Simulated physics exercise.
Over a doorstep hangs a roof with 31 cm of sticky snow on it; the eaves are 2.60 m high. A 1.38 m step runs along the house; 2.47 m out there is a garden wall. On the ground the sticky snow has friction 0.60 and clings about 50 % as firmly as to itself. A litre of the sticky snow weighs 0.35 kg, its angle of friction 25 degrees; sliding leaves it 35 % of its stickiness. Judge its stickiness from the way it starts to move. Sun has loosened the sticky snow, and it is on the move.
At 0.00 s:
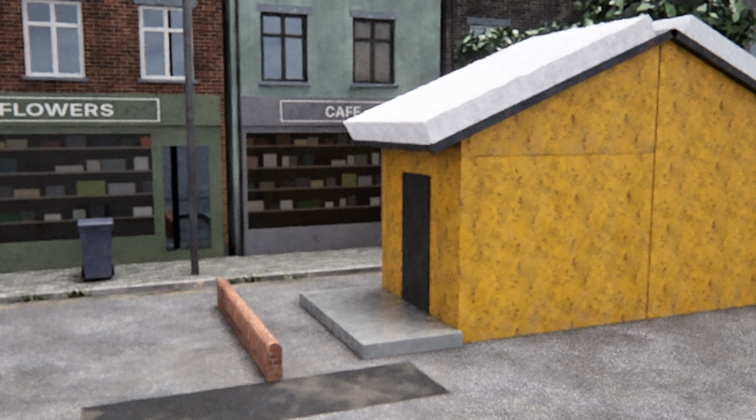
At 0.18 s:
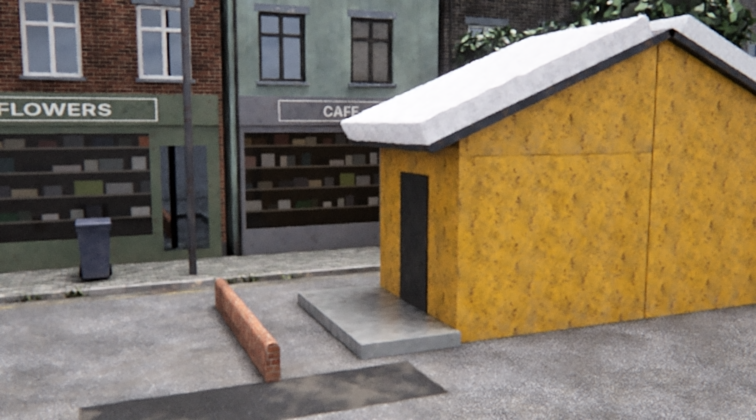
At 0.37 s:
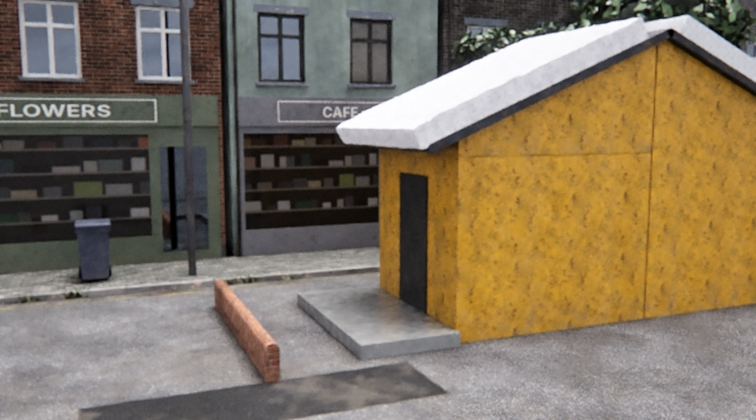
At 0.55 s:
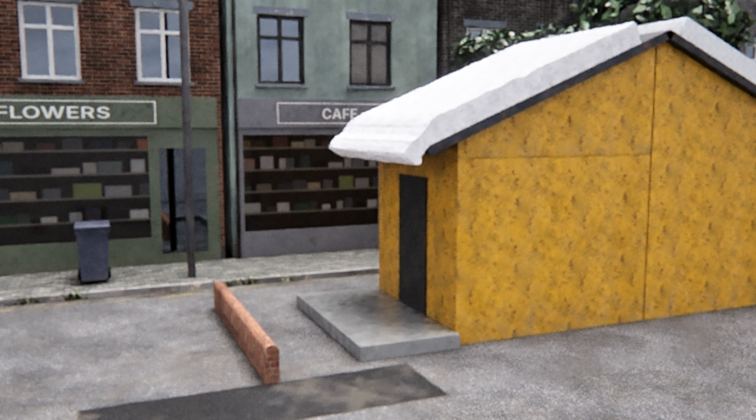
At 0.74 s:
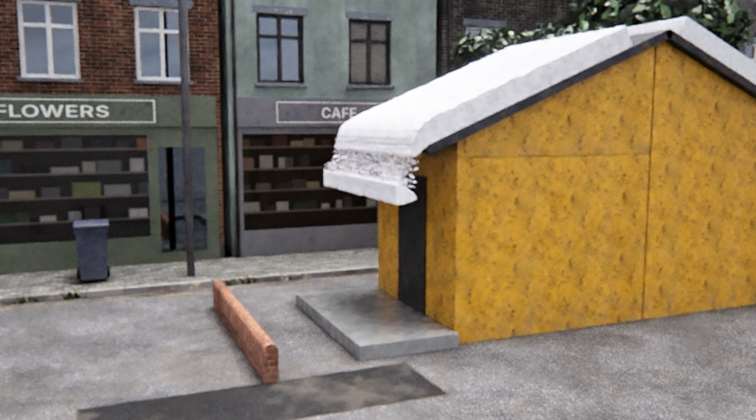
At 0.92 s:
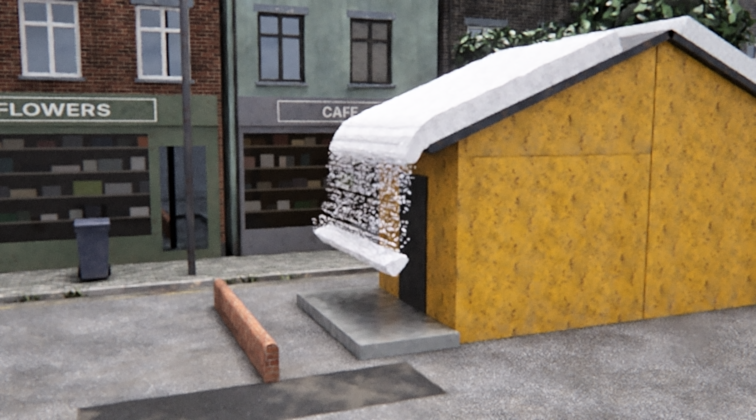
A yellow building with a white snow-covered roof stands on the right of a grey paved yard, seen from slightly above with the camera still. A dark door opens onto a grey step, a low brick wall and dark patch lie to the left, and flower and cafe shopfronts stand behind. The snow creeps left past the eaves, bends downward, cracks, and its front slab drops away amid crumbling white bits.
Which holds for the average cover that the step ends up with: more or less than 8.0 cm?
It comes out more than 8.0 cm.
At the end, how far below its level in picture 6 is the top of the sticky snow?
Roughly 3.5 m.
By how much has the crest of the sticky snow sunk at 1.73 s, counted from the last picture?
About 0.6 m.
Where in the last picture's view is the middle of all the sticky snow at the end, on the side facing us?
Near (293, 348).
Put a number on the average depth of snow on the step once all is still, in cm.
Roughly 13 cm.
After 1.29 s, 81 % of the snow is still up on the roof and 19 % is falling or down.
After 1.73 s, 60 % of the snow is still up on the roof and 40 % is falling or down.
After 2.16 s, 32 % of the snow is still up on the roof and 68 % is falling or down.
After 2.60 s, none of the snow is still up on the roof and all is falling or down.
After 4.00 s, at the end, none of the snow is still up on the roof and the snow on the step is 13 cm deep on average.
